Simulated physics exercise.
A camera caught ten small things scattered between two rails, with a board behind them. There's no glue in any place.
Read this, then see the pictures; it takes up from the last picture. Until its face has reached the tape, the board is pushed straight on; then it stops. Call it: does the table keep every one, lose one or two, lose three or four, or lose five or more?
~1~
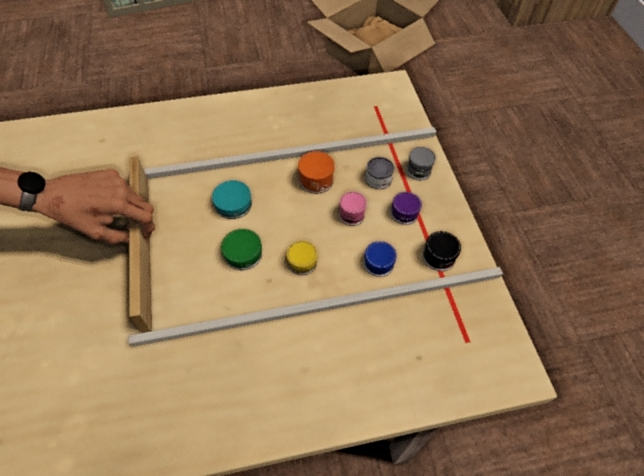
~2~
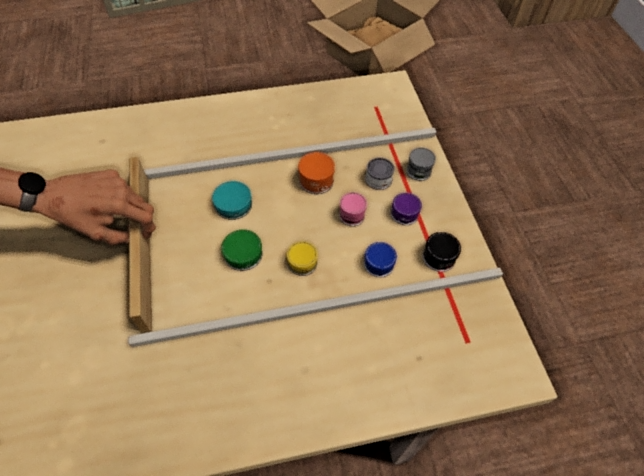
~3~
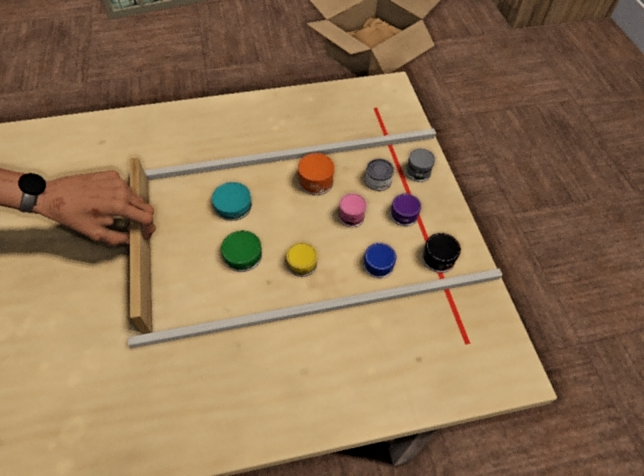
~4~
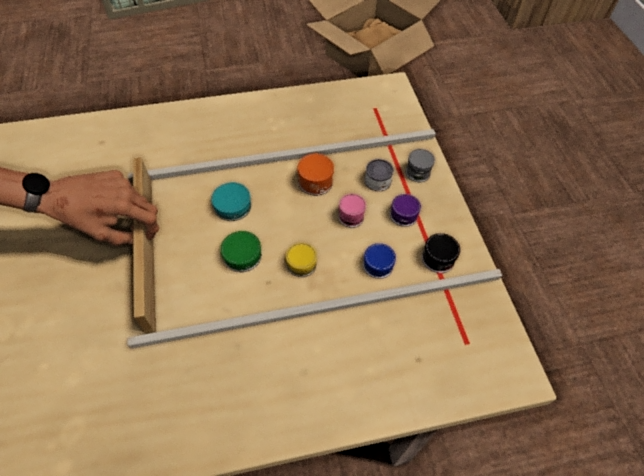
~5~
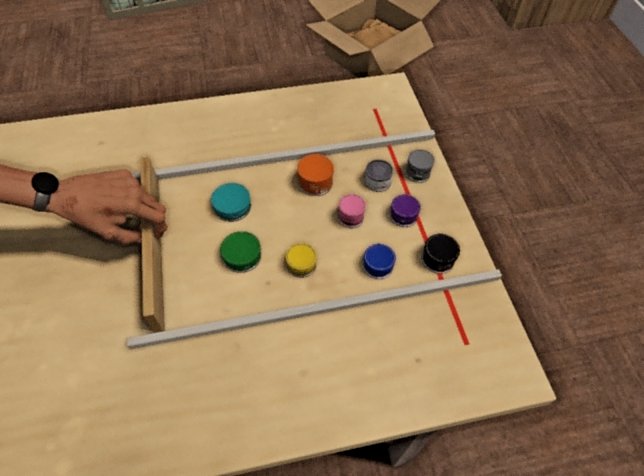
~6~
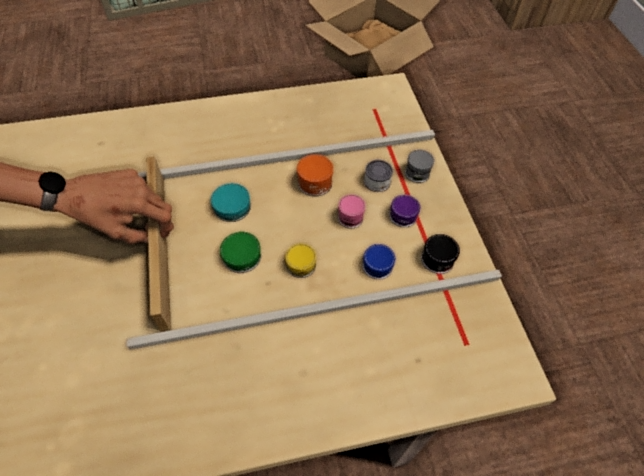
It loses one or two.
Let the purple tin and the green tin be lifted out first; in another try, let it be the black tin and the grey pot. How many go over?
Count: 1 (first case); 0 (second).
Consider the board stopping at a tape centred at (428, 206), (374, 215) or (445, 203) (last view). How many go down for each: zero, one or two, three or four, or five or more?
The falls would be three to four; no fall at all; at least five.
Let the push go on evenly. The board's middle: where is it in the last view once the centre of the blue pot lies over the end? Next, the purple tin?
The blue pot gives roughly (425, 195), the purple tin roughly (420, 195).
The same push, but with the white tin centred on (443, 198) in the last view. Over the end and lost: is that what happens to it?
From that start, the object then does not stay.
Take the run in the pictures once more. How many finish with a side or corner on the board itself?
At rest, 4 are in contact.
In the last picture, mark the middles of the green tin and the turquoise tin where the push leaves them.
The first near (442, 226), the second near (422, 177).
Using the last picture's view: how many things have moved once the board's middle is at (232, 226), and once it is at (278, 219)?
The first count is 2, and then it's 4.
A little later, none off yet; grey pot at rest near (419, 166); black tin at rest near (440, 254); purple tin at rest near (405, 211).
Next, none off yet; grey pot shifted a little near (431, 164); black tin shifted about its own width near (463, 253); purple tin shifted a little near (419, 211).
When it is over, the number that fall off is one or two; down, black tin and grey pot.
